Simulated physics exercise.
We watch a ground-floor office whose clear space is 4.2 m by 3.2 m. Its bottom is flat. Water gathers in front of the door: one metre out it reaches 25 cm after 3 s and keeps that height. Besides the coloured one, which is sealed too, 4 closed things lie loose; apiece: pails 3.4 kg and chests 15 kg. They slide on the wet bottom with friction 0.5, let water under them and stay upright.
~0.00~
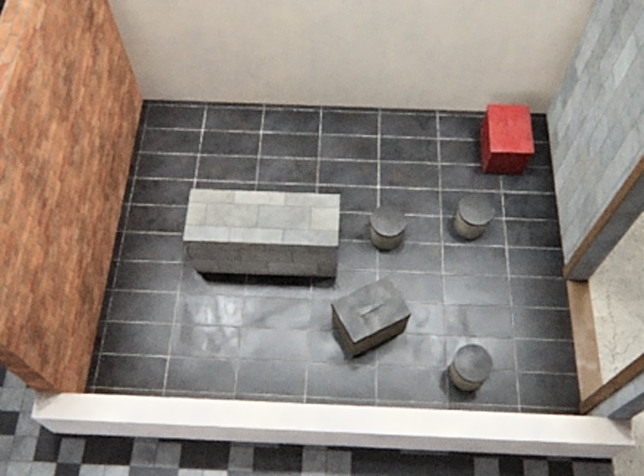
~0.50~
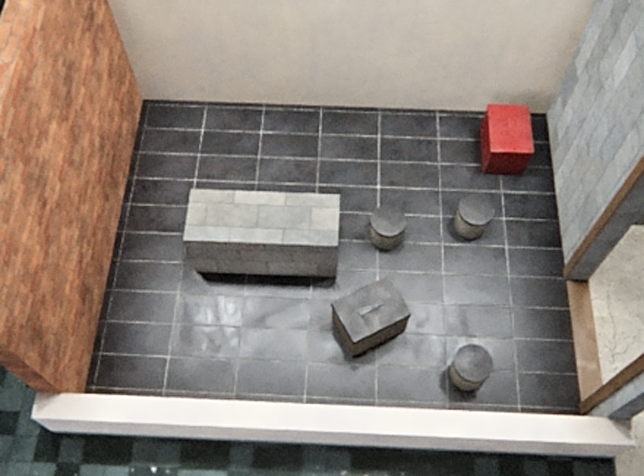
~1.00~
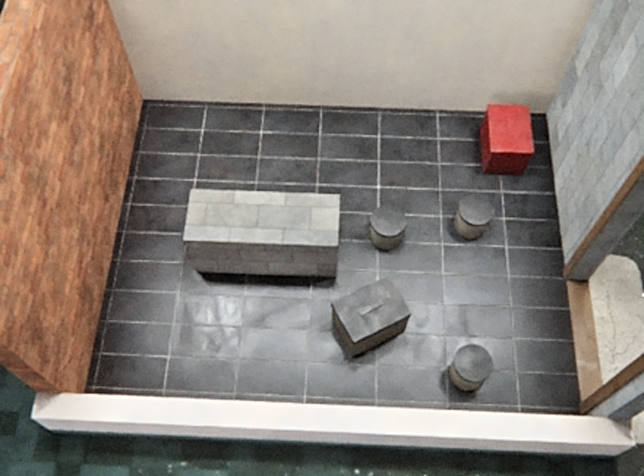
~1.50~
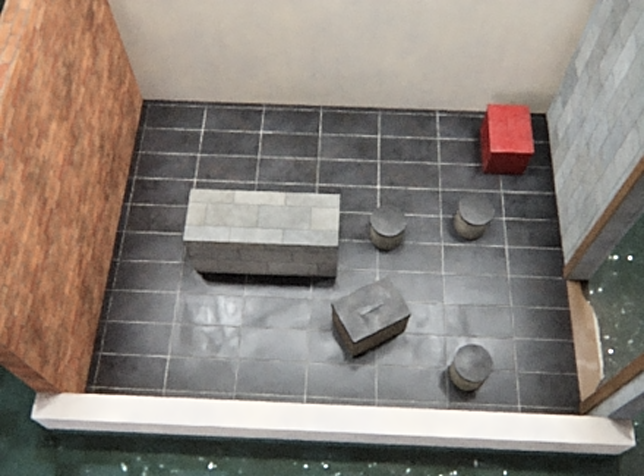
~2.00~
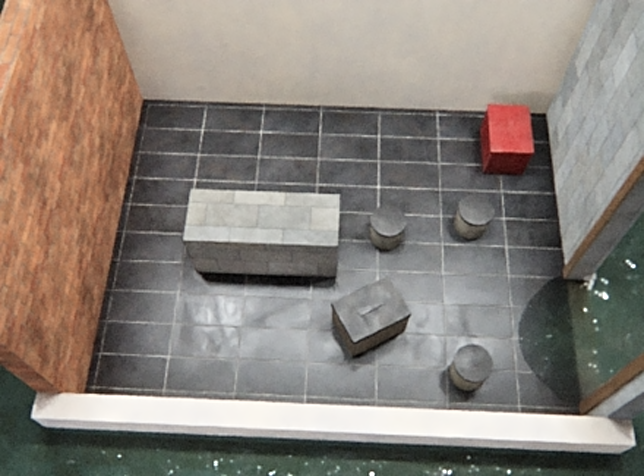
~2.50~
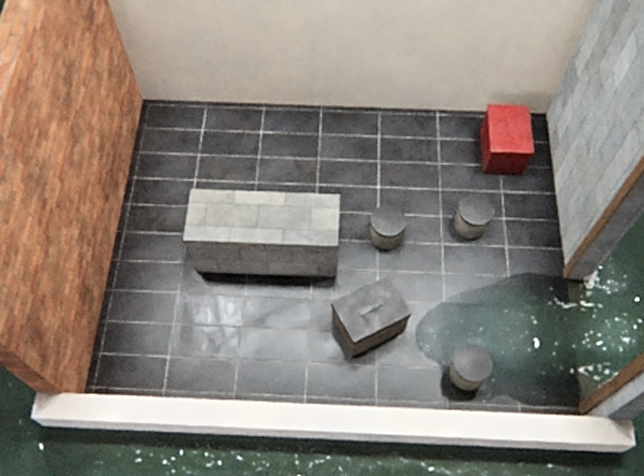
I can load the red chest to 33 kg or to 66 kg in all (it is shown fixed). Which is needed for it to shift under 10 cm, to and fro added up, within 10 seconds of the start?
For it, the lower weight is enough.
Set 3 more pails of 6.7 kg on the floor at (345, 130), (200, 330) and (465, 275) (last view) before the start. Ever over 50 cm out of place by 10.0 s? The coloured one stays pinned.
In that order: Over, over, over.
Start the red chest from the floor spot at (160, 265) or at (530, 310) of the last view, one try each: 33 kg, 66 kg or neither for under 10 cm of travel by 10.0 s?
In that order: Only the larger holds; only the larger holds.
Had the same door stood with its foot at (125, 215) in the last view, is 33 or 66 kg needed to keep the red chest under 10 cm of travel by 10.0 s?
Then only the larger load is enough.
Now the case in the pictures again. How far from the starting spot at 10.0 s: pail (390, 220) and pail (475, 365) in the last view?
In that order: 200 cm, 250 cm.
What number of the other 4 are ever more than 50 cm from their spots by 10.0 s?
That makes 4.
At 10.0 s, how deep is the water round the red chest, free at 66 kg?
Roughly 8 cm.
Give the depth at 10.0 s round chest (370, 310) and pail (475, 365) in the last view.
Roughly 15 and 13 cm.
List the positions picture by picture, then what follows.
The first frame shows the red chest at (510, 128), on the bottom; water covers 0.0 m2; 0 of 5 have shifted.
The second frame shows the red chest at (510, 128), on the bottom; water covers 0.0 m2; 0 of 5 have shifted.
The third frame shows the red chest at (510, 128), on the bottom; 0.0 m2 under water; 0 of 5 have shifted.
The fourth frame shows the red chest at (510, 128) rests on the ground; water covers 0.0 m2; 0 of 5 have shifted.
The fifth frame shows the red chest at (510, 128), on the bottom; water covers 0.4 m2; 0 of 5 have shifted.
The sixth frame shows the red chest at (510, 128) rests on the ground; 1.1 m2 under water; 0 of 5 have shifted.
After 3.5 s the red chest would be 0 cm from its start with 33 kg and 0 cm from its start with 66 kg; 0 cm of water round it then.
After 4.5 s the red chest would be 0 cm from its start with 33 kg and 0 cm from its start with 66 kg; 0 cm of water round it then.
After 7.0 s the red chest would be 0 cm from its start with 33 kg and 0 cm from its start with 66 kg; 2 cm of water round it then.
After 10.0 s the red chest would be 0 cm from its start with 33 kg and 0 cm from its start with 66 kg; 8 cm of water round it then.
